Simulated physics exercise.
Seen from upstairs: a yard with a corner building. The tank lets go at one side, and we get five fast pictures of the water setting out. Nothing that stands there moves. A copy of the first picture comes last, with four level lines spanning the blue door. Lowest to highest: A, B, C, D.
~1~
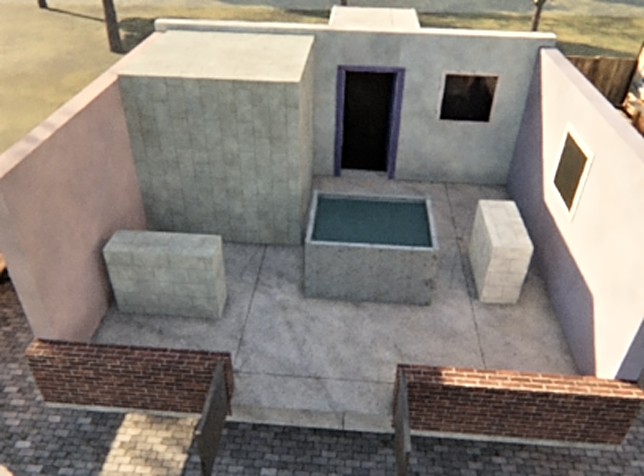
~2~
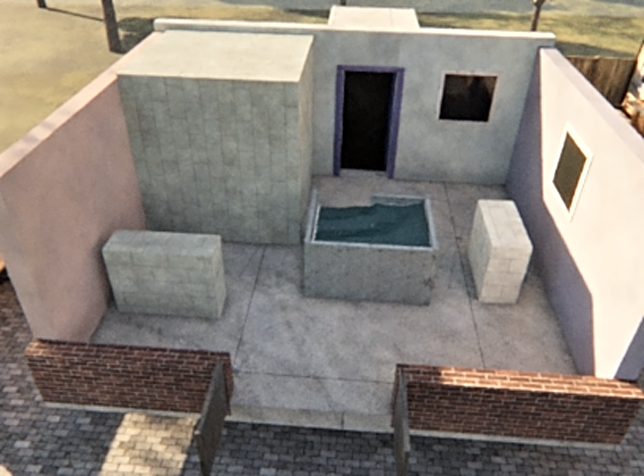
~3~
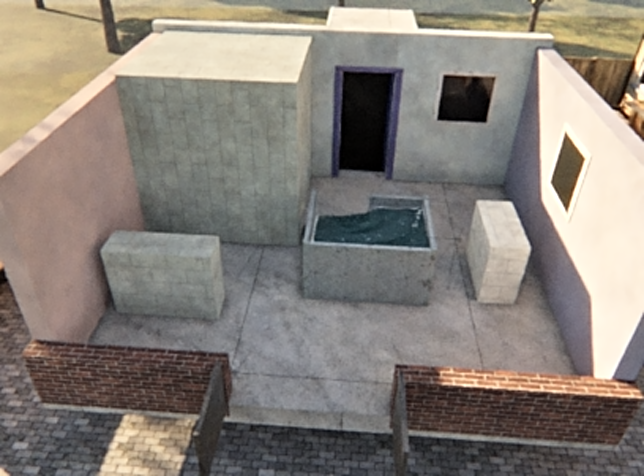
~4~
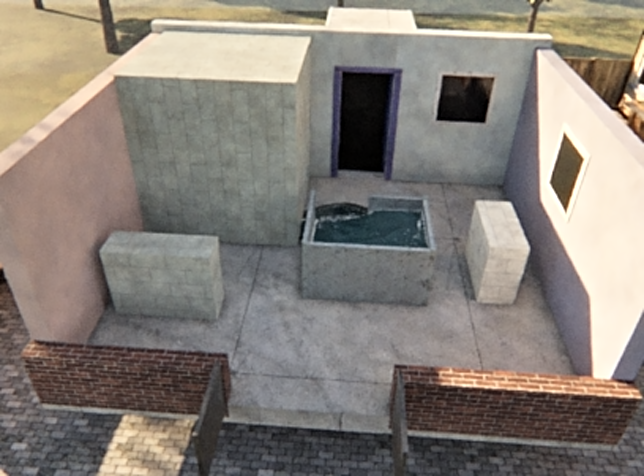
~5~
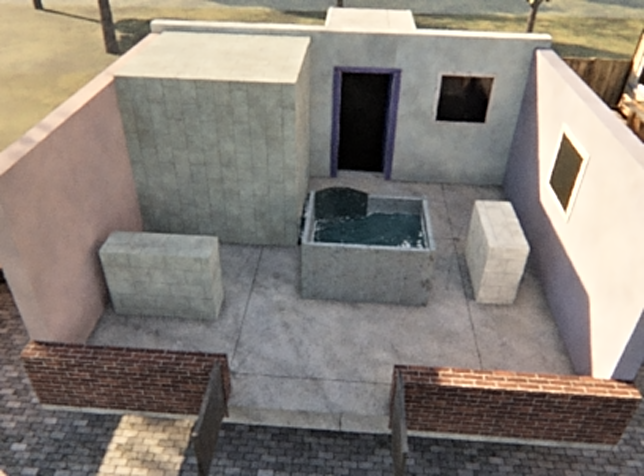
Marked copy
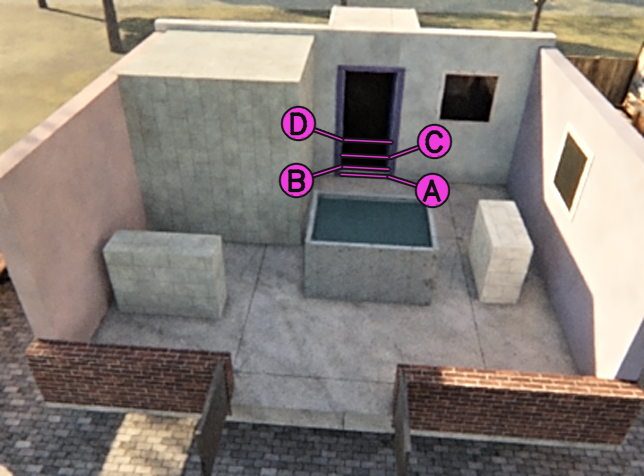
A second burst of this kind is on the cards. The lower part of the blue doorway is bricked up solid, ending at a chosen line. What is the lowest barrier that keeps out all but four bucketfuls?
Choose C.
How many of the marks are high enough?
Two of them.
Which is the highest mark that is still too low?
B it is.
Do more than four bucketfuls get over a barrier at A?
Yes, it does.
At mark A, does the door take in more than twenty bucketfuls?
Yes.
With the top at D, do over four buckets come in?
No, not at all.
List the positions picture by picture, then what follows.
Water in the tank at rest, its middle at (371, 223); foot of the blue doorway at (364, 177); open gate at (313, 354), in the first picture.
Water covers 1 % of the ground, its front hidden from here, in the second picture.
Water covers 3 % of the ground, its front hidden from here, in the third picture.
Water covers 7 % of the ground, its front hidden from here, in the fourth picture.
In the fifth picture, 11 % of the ground under water, visible out to (331, 189).
In magenta, A at (364, 175); B at (365, 168); C at (365, 156); D at (366, 141); from the bottom up A, B, C, D.
With A, dozens of bucketfuls pour in.
With B, some 15 bucketfuls get in.
With C, a splash gets over, under a bucket.
With D, nothing gets over.
